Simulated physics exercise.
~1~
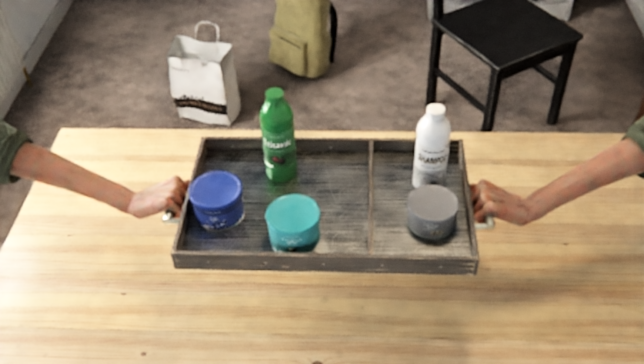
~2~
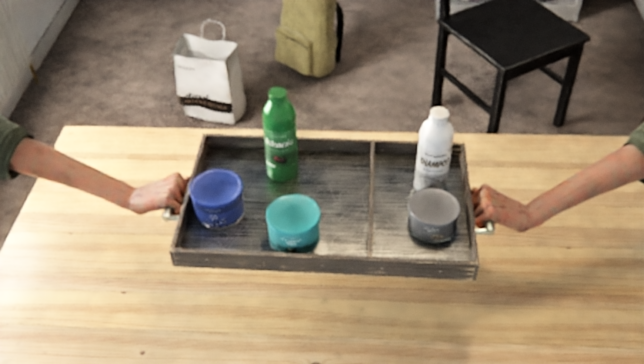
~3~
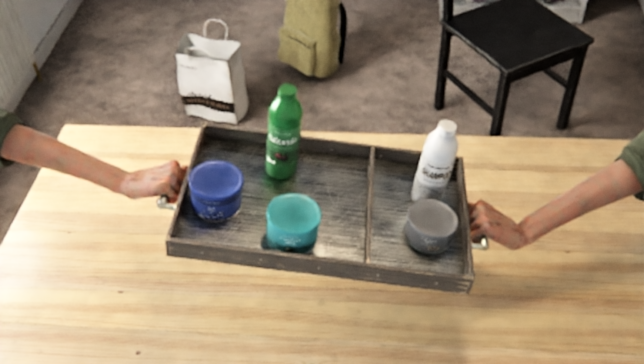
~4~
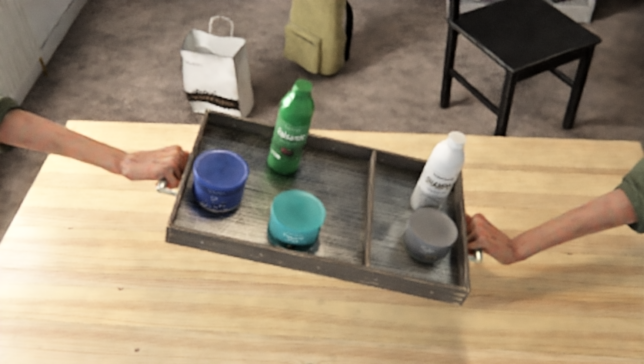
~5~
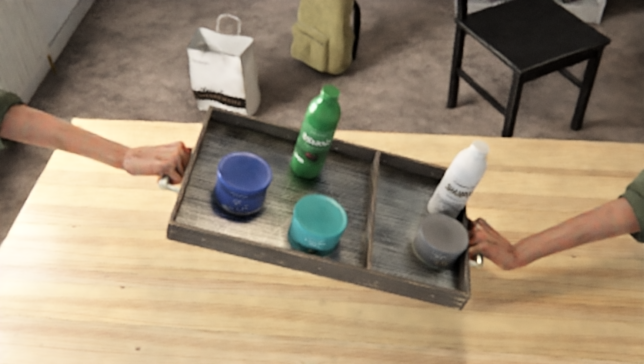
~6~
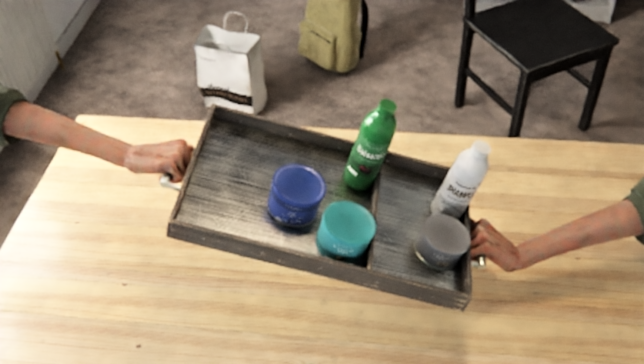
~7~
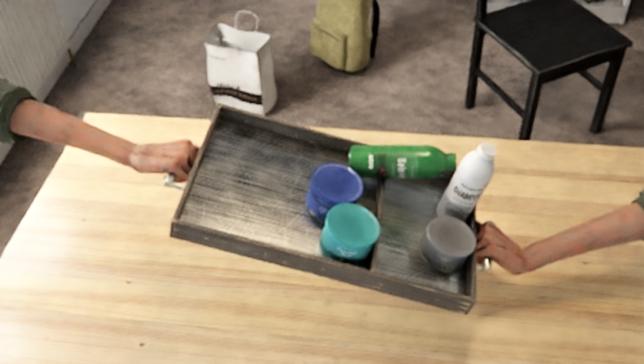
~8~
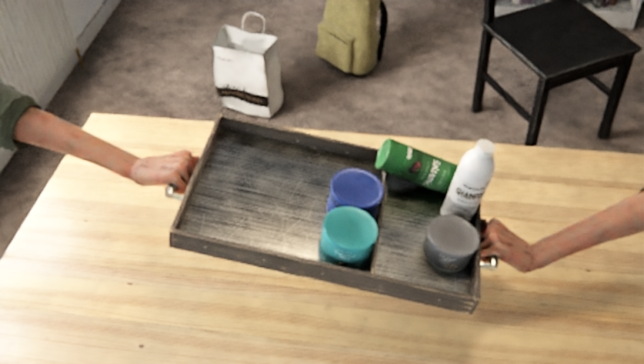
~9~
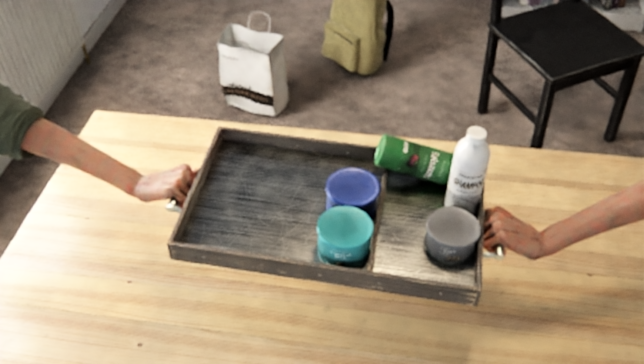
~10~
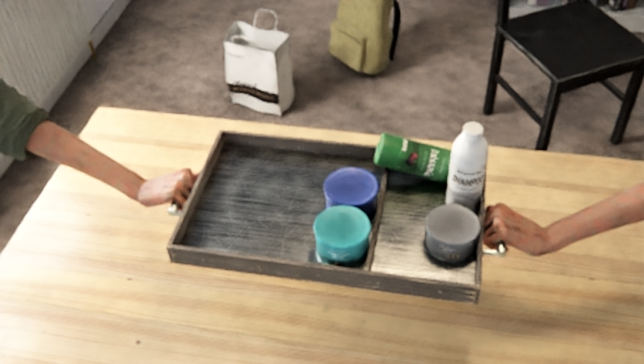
In this clip, two hands tilt a tray of tubs and bottles down to the right above a table, and the blue and turquoise tubs slide to the crossbar while the green bottle topples; the tray is levelled with the green bottle still lying beside the upright white one.
